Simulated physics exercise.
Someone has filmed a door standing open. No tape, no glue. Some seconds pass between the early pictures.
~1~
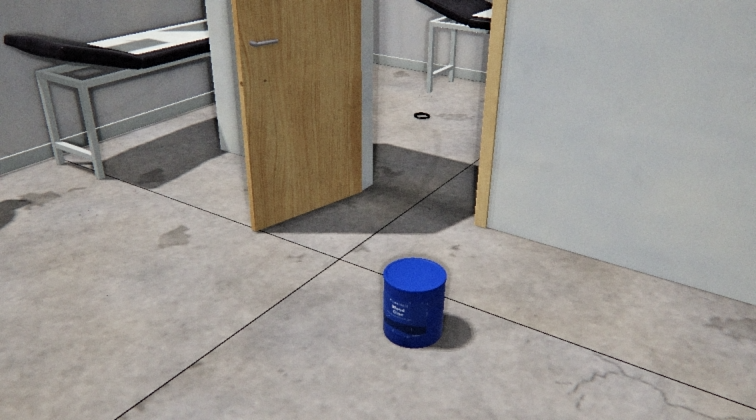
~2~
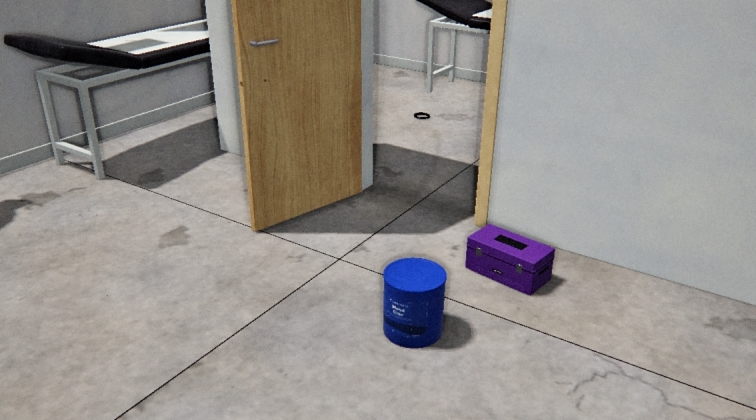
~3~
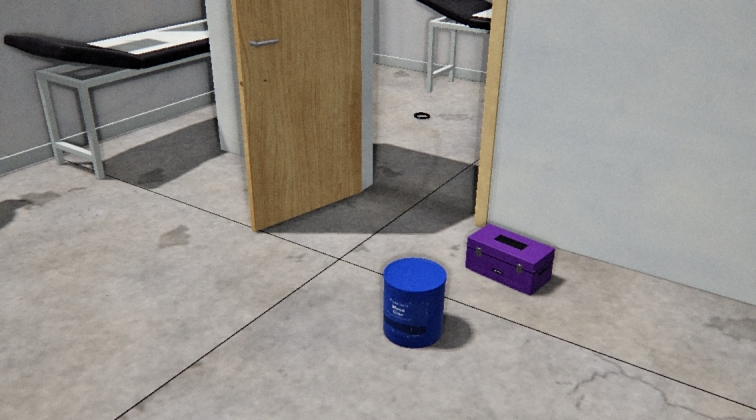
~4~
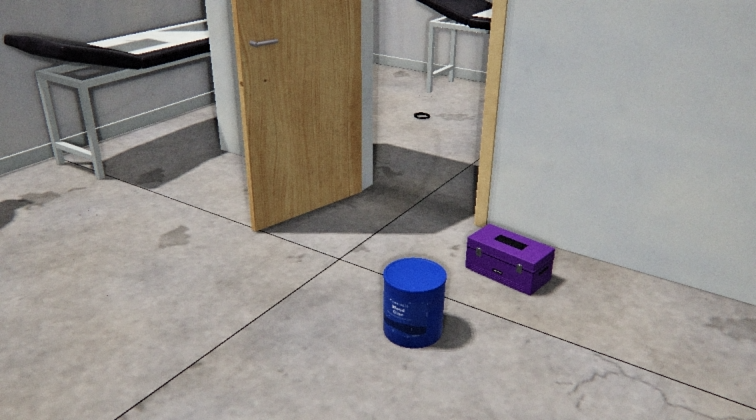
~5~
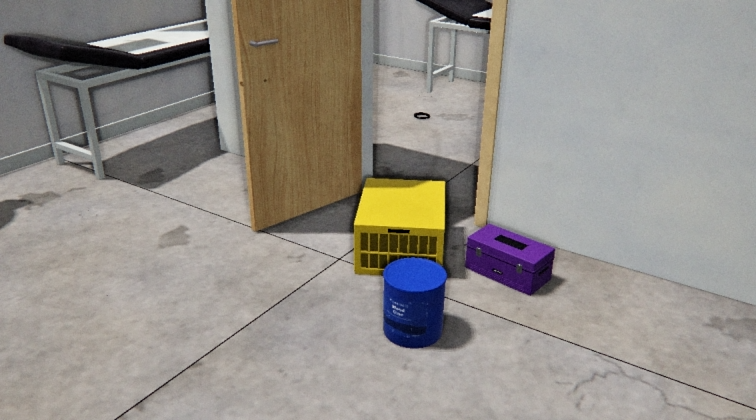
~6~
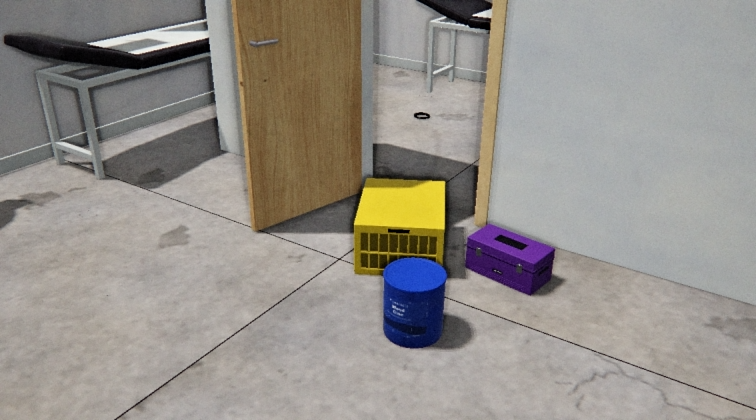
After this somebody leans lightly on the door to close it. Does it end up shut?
The door stops short.
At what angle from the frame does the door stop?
Some 55° open.
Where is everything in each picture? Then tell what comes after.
The first picture shows door wide open and still.
The second picture shows door wide open and still; purple toolbox (509, 258); blue pail (414, 303).
The third picture shows door wide open and still; purple toolbox (509, 258); blue pail (414, 303).
The fourth picture shows door wide open and still; purple toolbox (509, 258); blue pail (414, 303).
The fifth picture shows door wide open and still; purple toolbox (509, 258); blue pail (414, 303).
The sixth picture shows door wide open and still; yellow chest (402, 226); purple toolbox (509, 258).
Then, 0.40 s on from there, open by 94°.
Then, 0.70 s on from there, open by 76°.
Then, 1.00 s on from there, open by 56°.
In the end, open by 56°; all 3 unmoved. At the end, from the last picture's camera, yellow chest near (405, 225).
